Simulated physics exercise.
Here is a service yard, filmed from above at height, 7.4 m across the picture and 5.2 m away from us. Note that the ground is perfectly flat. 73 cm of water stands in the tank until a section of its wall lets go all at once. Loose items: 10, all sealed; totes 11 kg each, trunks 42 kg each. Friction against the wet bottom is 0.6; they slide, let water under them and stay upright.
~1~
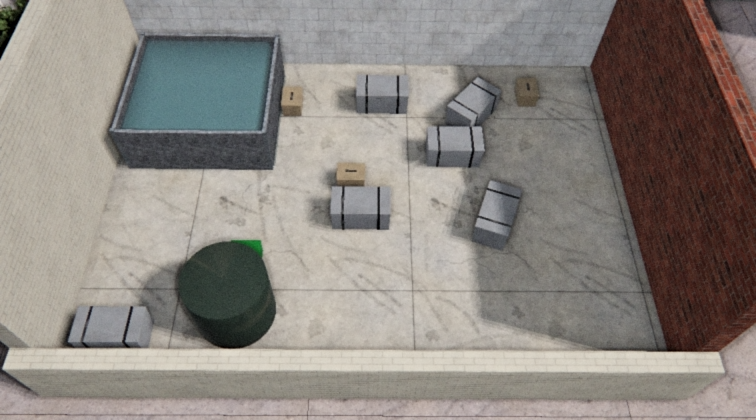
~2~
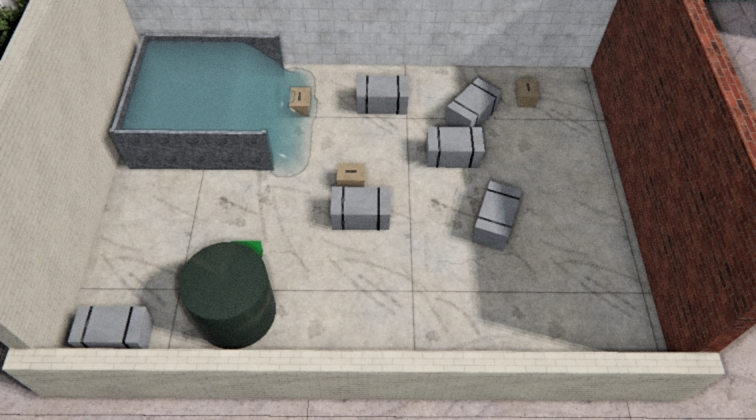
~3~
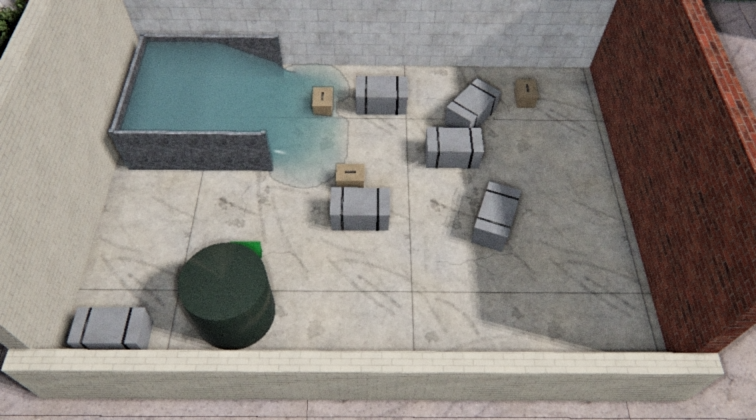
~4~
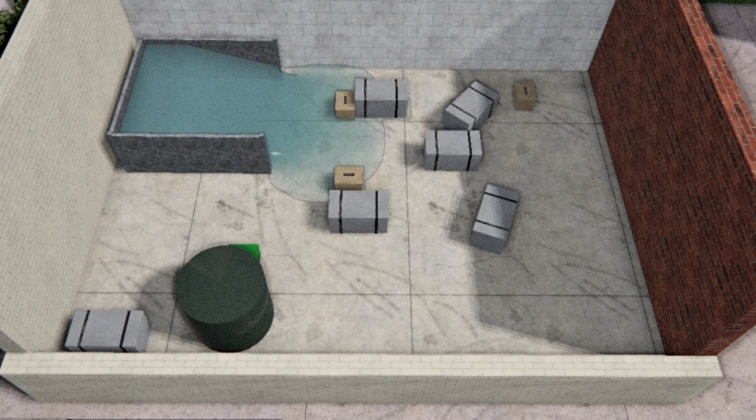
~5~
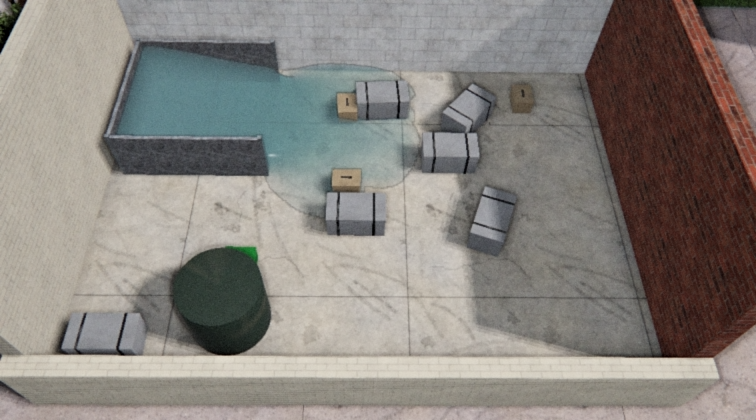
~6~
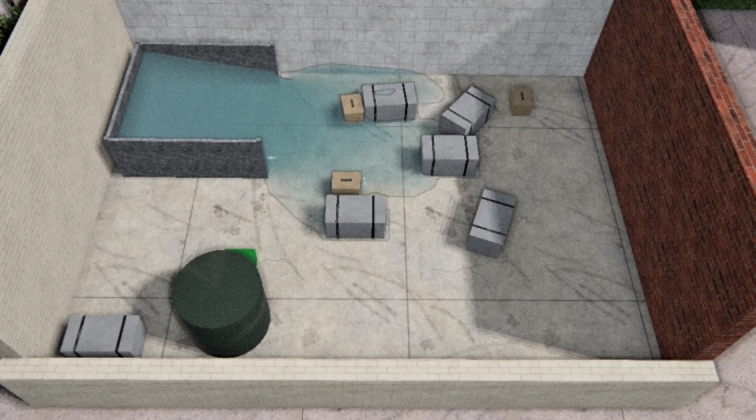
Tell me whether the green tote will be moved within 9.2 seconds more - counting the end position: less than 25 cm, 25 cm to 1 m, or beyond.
The green tote shifts somewhat.
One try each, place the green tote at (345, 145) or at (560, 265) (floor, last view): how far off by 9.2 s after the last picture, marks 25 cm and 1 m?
From the first spot it goes a long way, and from the second it goes a long way.
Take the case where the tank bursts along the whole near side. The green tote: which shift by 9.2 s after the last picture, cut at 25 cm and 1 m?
I'd say the green tote gets swept off.
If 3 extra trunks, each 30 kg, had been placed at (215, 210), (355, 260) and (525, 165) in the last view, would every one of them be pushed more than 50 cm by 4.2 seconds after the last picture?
Going through them in the order asked, they come out shy of the mark, shy of the mark and clear of the mark.
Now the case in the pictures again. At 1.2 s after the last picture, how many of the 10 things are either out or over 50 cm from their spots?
By then the count is 6.
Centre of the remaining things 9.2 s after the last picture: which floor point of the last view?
That lands at roughly (371, 253).
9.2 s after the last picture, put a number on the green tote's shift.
50 cm.
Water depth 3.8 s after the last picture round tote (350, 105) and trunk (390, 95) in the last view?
Depth approx. 16 cm / 20 cm.
Then, 1.2 s after the last picture the green tote is near (239, 259), 0.0 m from its start, aground; 3 afloat.
Then, 3.8 s after the last picture the green tote is near (239, 259), 0.0 m from its start, aground; 7 afloat.
Then, 6.2 s after the last picture the green tote is near (206, 249), 0.5 m from its start, aground; 5 afloat.
Then, 9.2 s after the last picture the green tote is near (205, 249), 0.5 m from its start, aground; 2 afloat.
